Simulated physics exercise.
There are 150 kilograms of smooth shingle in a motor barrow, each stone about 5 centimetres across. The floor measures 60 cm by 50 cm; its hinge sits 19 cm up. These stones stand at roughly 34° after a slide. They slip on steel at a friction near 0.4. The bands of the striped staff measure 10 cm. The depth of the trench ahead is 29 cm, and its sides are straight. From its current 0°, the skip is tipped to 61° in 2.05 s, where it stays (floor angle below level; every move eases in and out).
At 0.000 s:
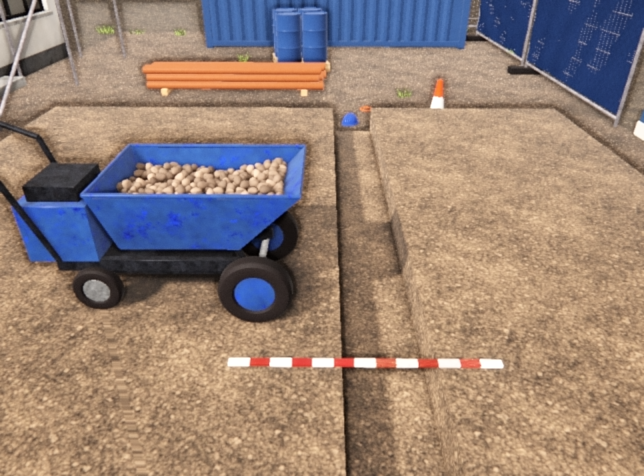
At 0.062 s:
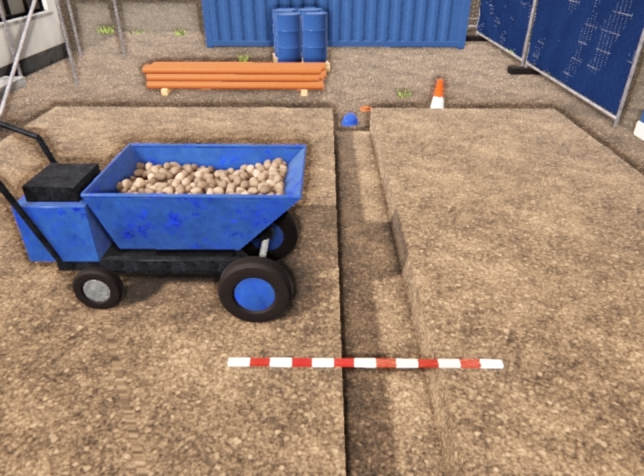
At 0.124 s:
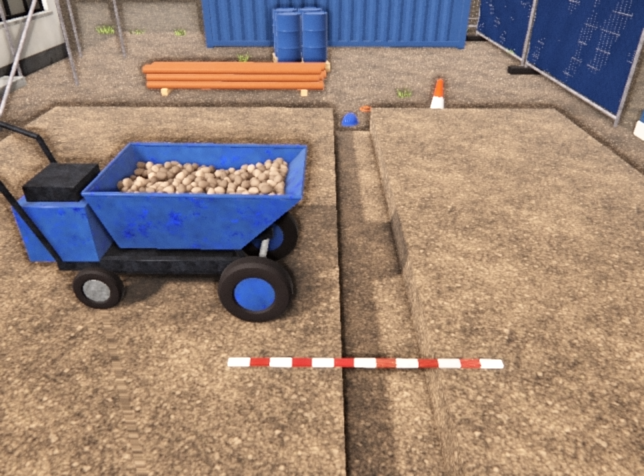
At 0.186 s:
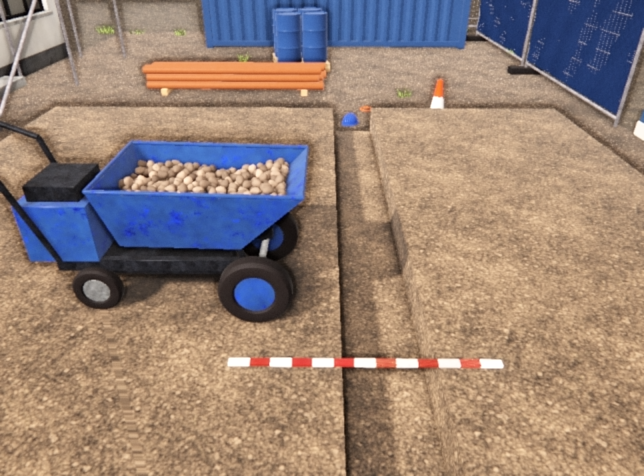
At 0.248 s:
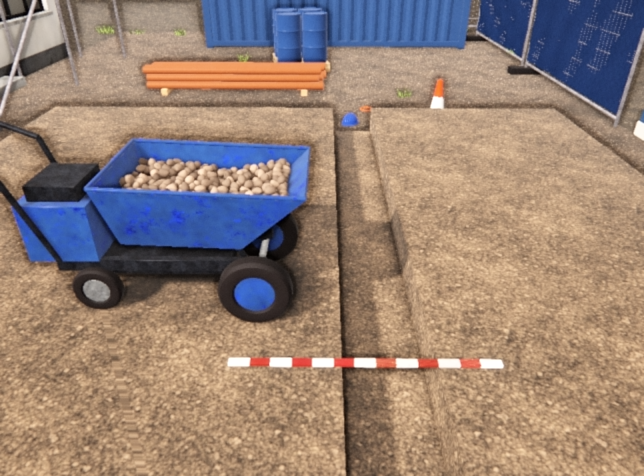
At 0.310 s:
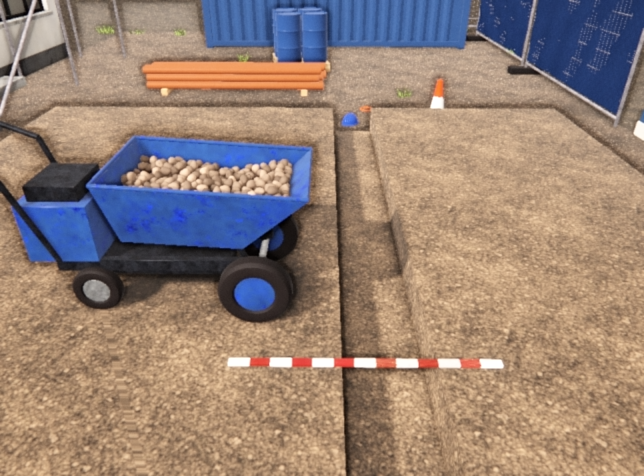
In the video, a blue dumper loaded with pale, rounded stones stands to the left of a narrow trench with a red-and-white striped staff across it. Its skip starts level, then tilts slightly, the rear edge rising a little.
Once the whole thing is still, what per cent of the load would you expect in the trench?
I would expect about 86 per cent.
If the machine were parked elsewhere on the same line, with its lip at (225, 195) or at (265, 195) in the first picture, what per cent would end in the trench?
From the first place around 90 per cent, from the other around 100.
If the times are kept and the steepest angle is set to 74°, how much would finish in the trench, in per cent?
It comes out at about 90 percent.
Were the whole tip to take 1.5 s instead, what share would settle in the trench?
With that timing, about 80 per cent.
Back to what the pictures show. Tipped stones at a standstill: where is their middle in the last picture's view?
Look at roughly (392, 315).
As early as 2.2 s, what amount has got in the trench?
40 per cent or so by then.
After 1.5 s the floor is at 52°; 100 % in the skip; the foremost stones are at (372, 241).
After 2.2 s the floor is at 61°; 51 % in the skip, 41 % in the trench, 7 % past the trench; the foremost stones are at (466, 285).
After 2.5 s the floor is at 61°; 27 % in the skip, 59 % in the trench, 14 % past the trench; the foremost stones are at (509, 274).
After 4.4 s the floor is at 61°; 0 % in the skip, 86 % in the trench, 14 % past the trench; the foremost stones are at (528, 269).
